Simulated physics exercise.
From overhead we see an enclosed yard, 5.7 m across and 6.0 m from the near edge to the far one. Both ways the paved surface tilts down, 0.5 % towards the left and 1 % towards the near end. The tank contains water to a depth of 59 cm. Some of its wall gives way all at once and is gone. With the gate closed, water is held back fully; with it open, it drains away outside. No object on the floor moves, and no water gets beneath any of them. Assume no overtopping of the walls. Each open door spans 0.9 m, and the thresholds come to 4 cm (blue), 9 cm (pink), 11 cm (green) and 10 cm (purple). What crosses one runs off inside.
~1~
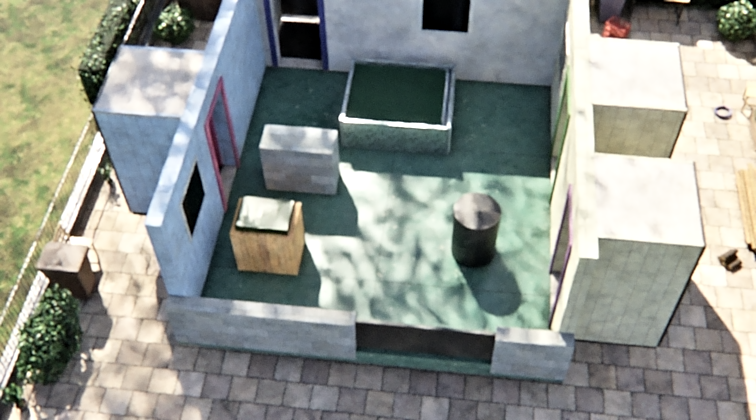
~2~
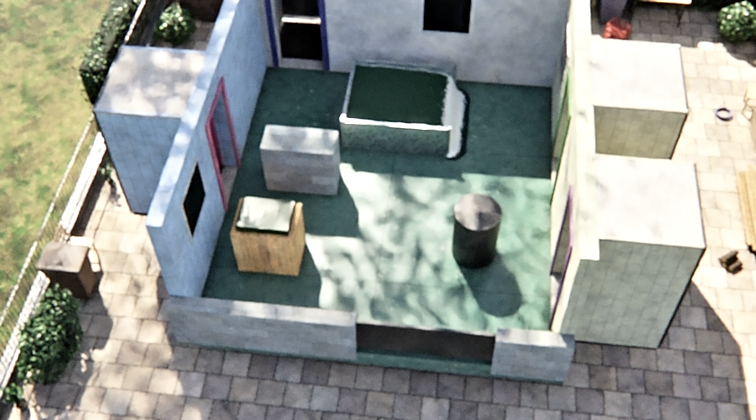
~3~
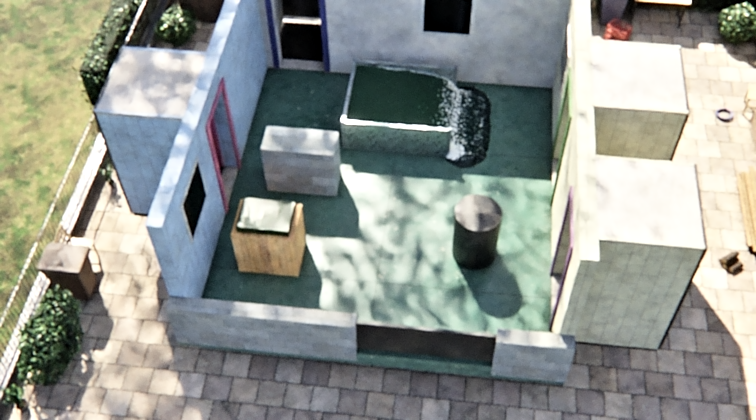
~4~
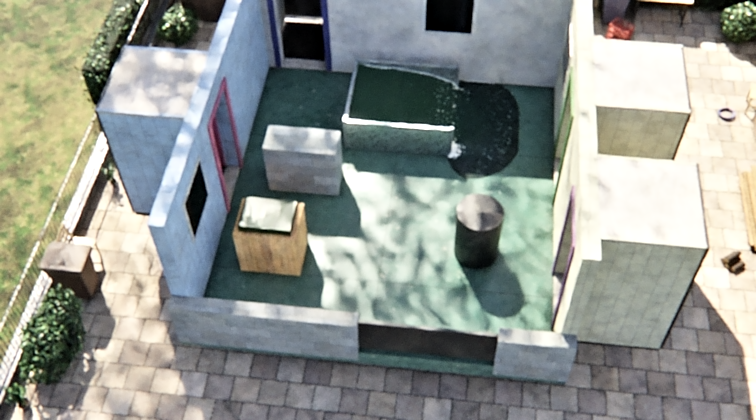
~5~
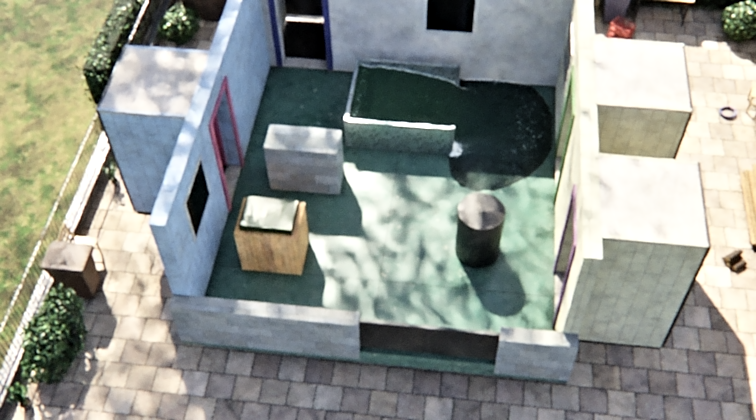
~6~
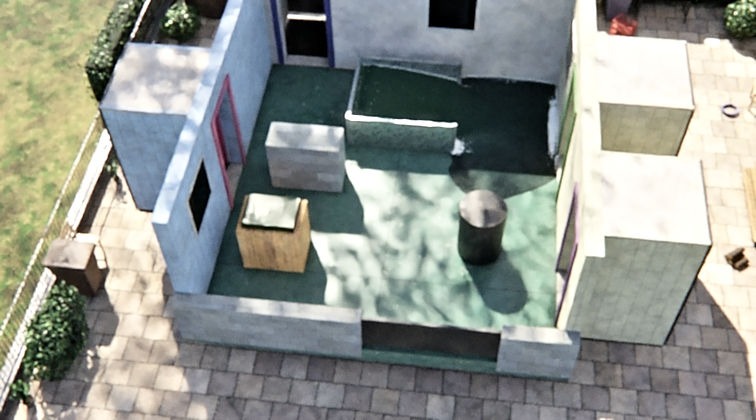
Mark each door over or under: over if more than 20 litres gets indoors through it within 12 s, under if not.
Blue door: Under, pink door: Under, green door: Over, purple door: Under.
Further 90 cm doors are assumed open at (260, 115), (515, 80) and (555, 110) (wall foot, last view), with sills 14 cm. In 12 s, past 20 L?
In sequence the answers are less than that, more than that and more than that.
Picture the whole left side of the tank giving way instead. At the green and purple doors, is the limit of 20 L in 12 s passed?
Against that limit: Green under, purple below.
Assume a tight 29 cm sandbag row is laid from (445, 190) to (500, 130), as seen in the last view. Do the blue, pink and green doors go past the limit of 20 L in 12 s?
Result: Blue door inside the limit; pink door inside the limit; green door inside the limit.
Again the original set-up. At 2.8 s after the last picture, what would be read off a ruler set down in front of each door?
Measured in centimetres, the blue door gives 1, the pink door 0, the green door 15 and the purple door 6.
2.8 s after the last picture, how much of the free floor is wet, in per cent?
Roughly 40 percent.
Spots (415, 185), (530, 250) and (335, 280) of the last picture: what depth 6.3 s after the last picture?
Spot one 1 cm, spot two 7 cm, spot three 8 cm.
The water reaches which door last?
Pink.
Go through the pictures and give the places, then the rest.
In the first picture, still water, 59 cm deep, in the tank at (399, 95).
In the second picture, water pours out at (449, 116) and has run 0.9 m, to (449, 158); typically 7 cm deep outside, 59 cm at the tank's back.
In the third picture, water pours out at (450, 118) and has run 1.0 m, to (469, 163); typically 9 cm deep outside, 59 cm at the tank's back.
In the fourth picture, water pours out at (452, 117) and has run 1.4 m, to (494, 169); typically 8 cm deep outside, 59 cm at the tank's back.
In the fifth picture, the front is at (546, 147), 1.8 m from the gap at (453, 117); 3.7 m2 of floor is under water; 54 cm left at the back of the tank.
In the sixth picture, water pours out at (455, 114) and has run 2.2 m, to (554, 173); typically 7 cm deep outside, 49 cm at the tank's back.
Then, 0.7 s after the last picture water covers 20 % of the floor and is deepest (42 cm) near (555, 96); blue door not reached, pink door not reached, green door 23 cm at the sill, 16 L in, purple door not reached.
Then, 1.5 s after the last picture water covers 25 % of the floor and is deepest (32 cm) near (535, 129); blue door not reached, pink door not reached, green door 23 cm at the sill, 60 L in, purple door 5 cm at the sill, 0 L in.
Then, 2.8 s after the last picture water covers 40 % of the floor and is deepest (26 cm) near (541, 353); blue door not reached, pink door not reached, green door 15 cm at the sill, 99 L in, purple door 6 cm at the sill, 0 L in.
Then, 6.3 s after the last picture water covers 85 % of the floor and is deepest (20 cm) near (211, 320); blue door 3 cm at the sill, 0 L in, pink door 2 cm at the sill, 0 L in, green door 5 cm at the sill, 104 L in, purple door 7 cm at the sill, 3 L in.
Then, 11.3 s after the last picture water covers 95 % of the floor and is deepest (12 cm) near (391, 338); blue door 3 cm at the sill, 1 L in, pink door 7 cm at the sill, 4 L in, green door 4 cm at the sill, 104 L in, purple door 5 cm at the sill, 3 L in.
